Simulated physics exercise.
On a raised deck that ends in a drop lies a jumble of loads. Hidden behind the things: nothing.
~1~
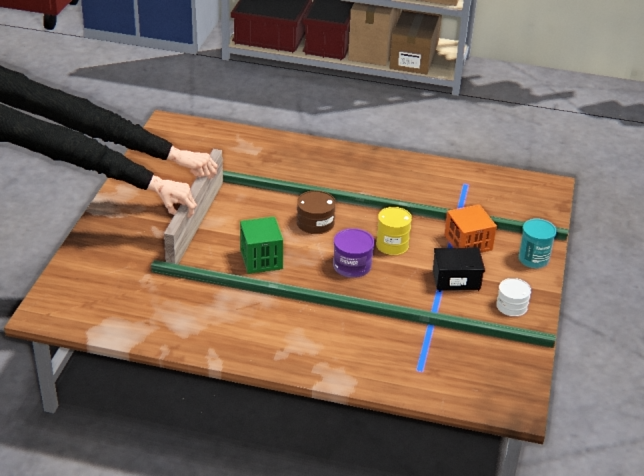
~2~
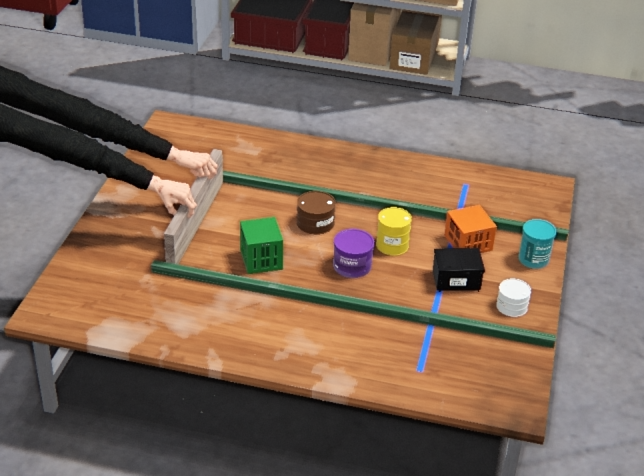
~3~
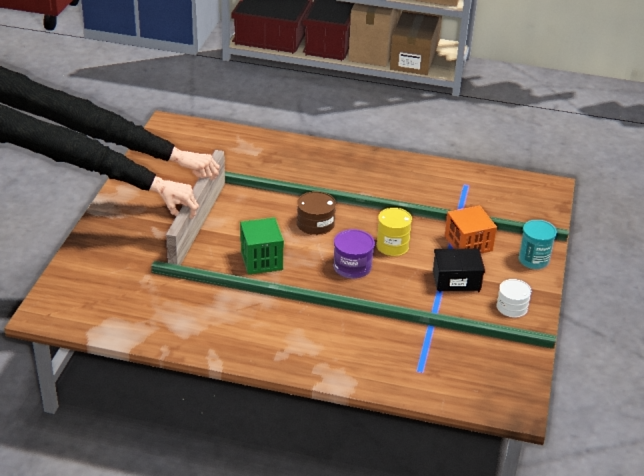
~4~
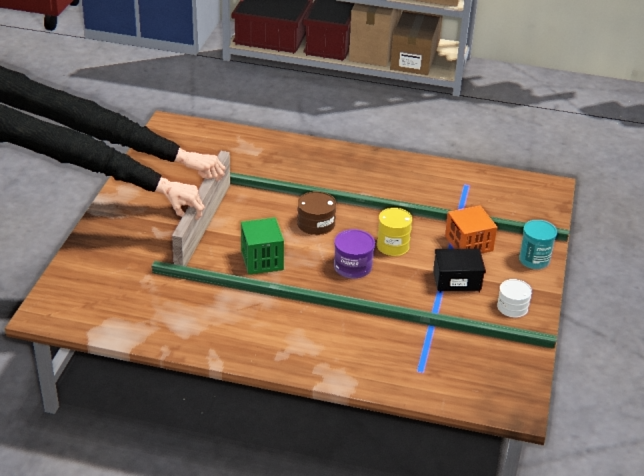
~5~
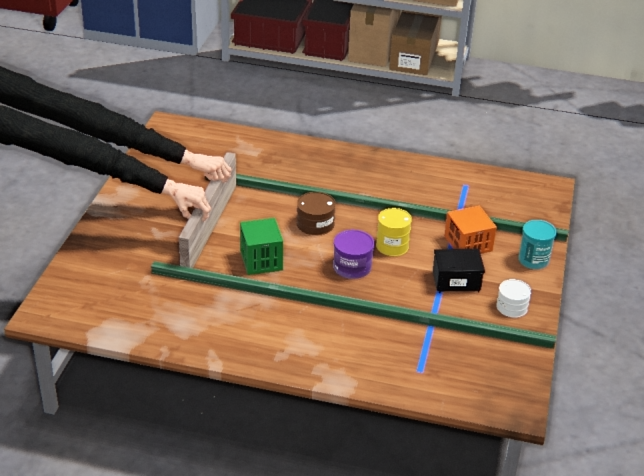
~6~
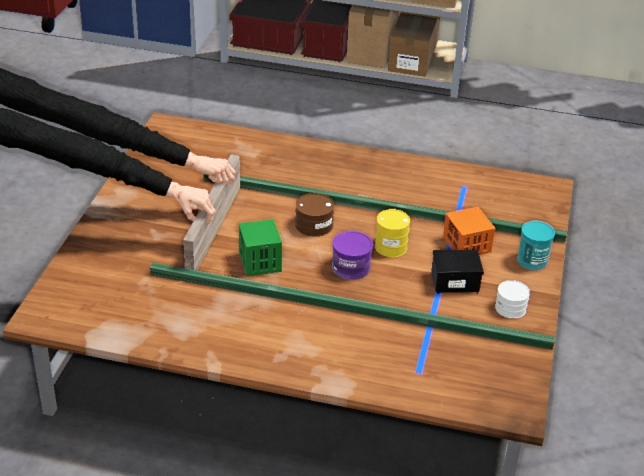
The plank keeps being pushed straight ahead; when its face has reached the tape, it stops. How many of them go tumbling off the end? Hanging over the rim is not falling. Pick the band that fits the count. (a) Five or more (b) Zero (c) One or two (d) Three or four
Answer: B.
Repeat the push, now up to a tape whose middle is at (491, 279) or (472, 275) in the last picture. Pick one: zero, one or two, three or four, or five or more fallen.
First either one or two, then one or two.
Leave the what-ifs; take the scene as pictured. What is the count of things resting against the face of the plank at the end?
3.
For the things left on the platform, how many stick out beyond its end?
That adds up to 0.
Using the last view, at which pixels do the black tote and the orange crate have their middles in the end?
(504, 285) and (510, 237), approximately.
Soon after, none off yet; turquoise pail at rest near (535, 246); white canister at rest near (512, 299); orange crate at rest near (469, 233).
Then, none off yet; turquoise pail at rest near (535, 246); white canister at rest near (512, 299); orange crate moved a little near (476, 233).
At rest, the number that fall off is zero.
